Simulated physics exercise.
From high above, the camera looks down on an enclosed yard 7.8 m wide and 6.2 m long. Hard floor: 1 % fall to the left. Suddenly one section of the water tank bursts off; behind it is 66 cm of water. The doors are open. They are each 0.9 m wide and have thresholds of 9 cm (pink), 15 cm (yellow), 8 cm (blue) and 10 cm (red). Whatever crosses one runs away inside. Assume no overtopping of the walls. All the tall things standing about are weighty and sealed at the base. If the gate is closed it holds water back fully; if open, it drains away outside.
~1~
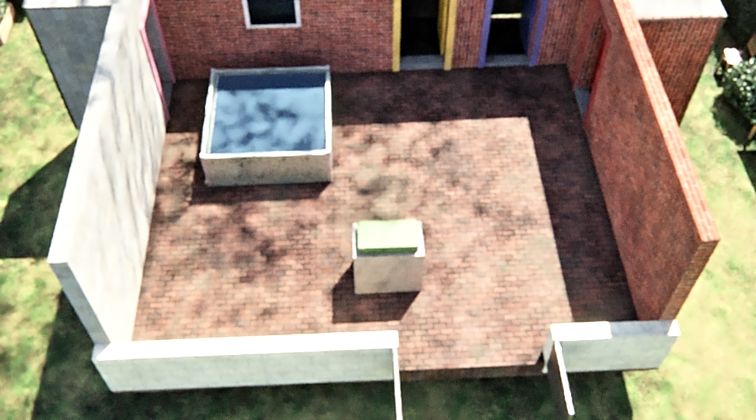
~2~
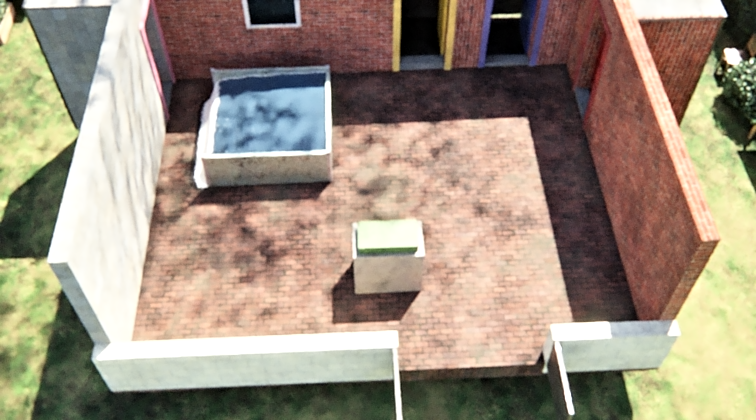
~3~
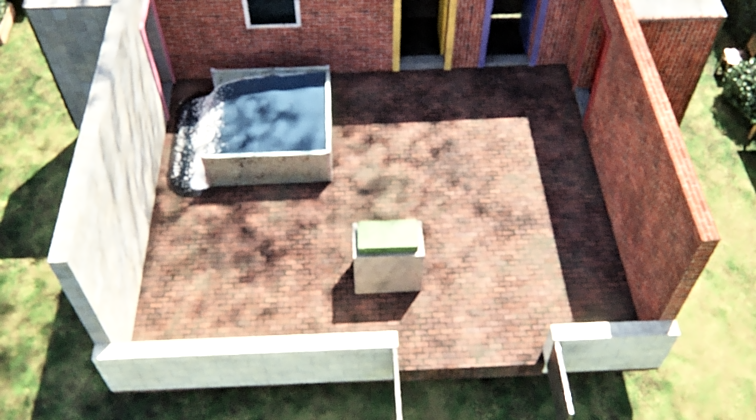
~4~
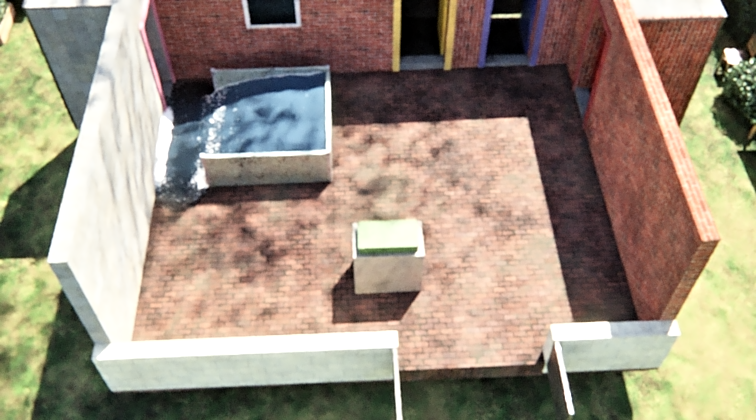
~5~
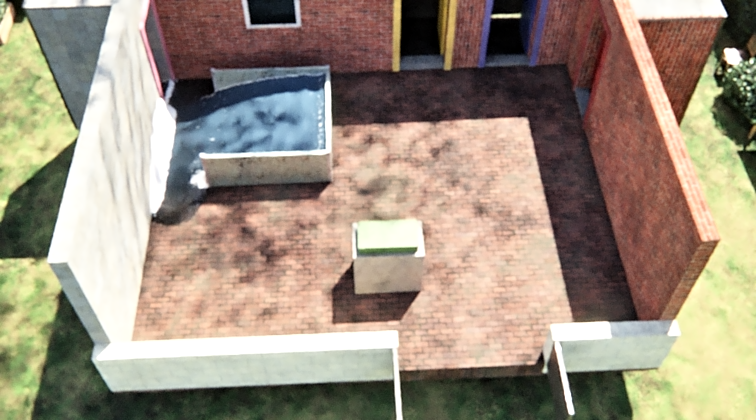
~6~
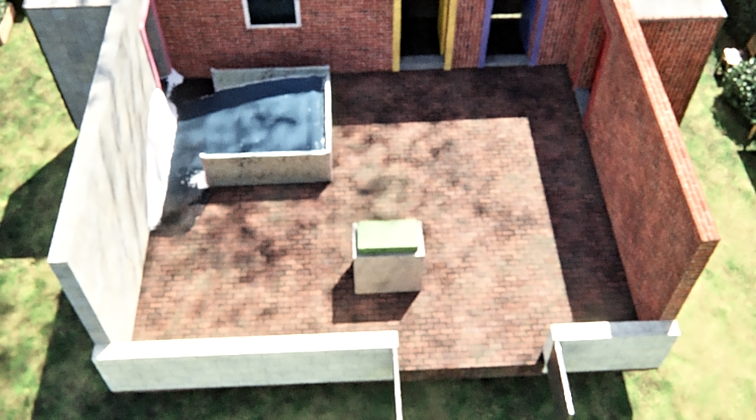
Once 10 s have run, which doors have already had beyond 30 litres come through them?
At the end, the pink door lets the inflow top the limit. The yellow door holds the inflow within the limit. The blue door holds the inflow within the limit. The red door holds the inflow within the limit.
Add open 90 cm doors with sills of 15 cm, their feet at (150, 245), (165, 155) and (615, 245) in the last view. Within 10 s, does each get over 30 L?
Less, more, less.
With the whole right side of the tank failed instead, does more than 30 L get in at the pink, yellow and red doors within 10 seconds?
Note: Pink short of the mark, yellow short of the mark, red beyond the mark.
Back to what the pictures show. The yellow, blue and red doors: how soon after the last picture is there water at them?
Yellow: 2.2 s; blue: 2.8 s; red: 3.6 s.
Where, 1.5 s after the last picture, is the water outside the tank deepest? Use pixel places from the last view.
Position: About (174, 83).
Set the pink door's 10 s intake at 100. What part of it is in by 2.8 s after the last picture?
I'd say close to 80 percent.
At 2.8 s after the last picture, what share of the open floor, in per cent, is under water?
Wet share: Near 40 percent.
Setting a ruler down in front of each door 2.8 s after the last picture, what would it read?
Depths in cm: Pink 23, yellow 6, blue 2, red 0.
Then, 0.7 s after the last picture water covers 10 % of the floor and is deepest (58 cm) near (174, 83); pink door 39 cm at the sill, 130 L in, yellow door not reached, blue door not reached, red door not reached.
Then, 1.5 s after the last picture water covers 25 % of the floor and is deepest (45 cm) near (174, 83); pink door 37 cm at the sill, 300 L in, yellow door not reached, blue door not reached, red door not reached.
Then, 2.8 s after the last picture water covers 40 % of the floor and is deepest (24 cm) near (128, 368); pink door 23 cm at the sill, 476 L in, yellow door 6 cm at the sill, 0 L in, blue door 2 cm at the sill, 0 L in, red door not reached.
Then, 5.3 s after the last picture water covers 70 % of the floor and is deepest (19 cm) near (163, 152); pink door 15 cm at the sill, 552 L in, yellow door 3 cm at the sill, 0 L in, blue door 2 cm at the sill, 0 L in, red door 7 cm at the sill, 0 L in.
Then, 9.3 s after the last picture water covers 95 % of the floor and is deepest (10 cm) near (171, 103); pink door 10 cm at the sill, 591 L in, yellow door 2 cm at the sill, 0 L in, blue door 3 cm at the sill, 0 L in, red door 2 cm at the sill, 0 L in.
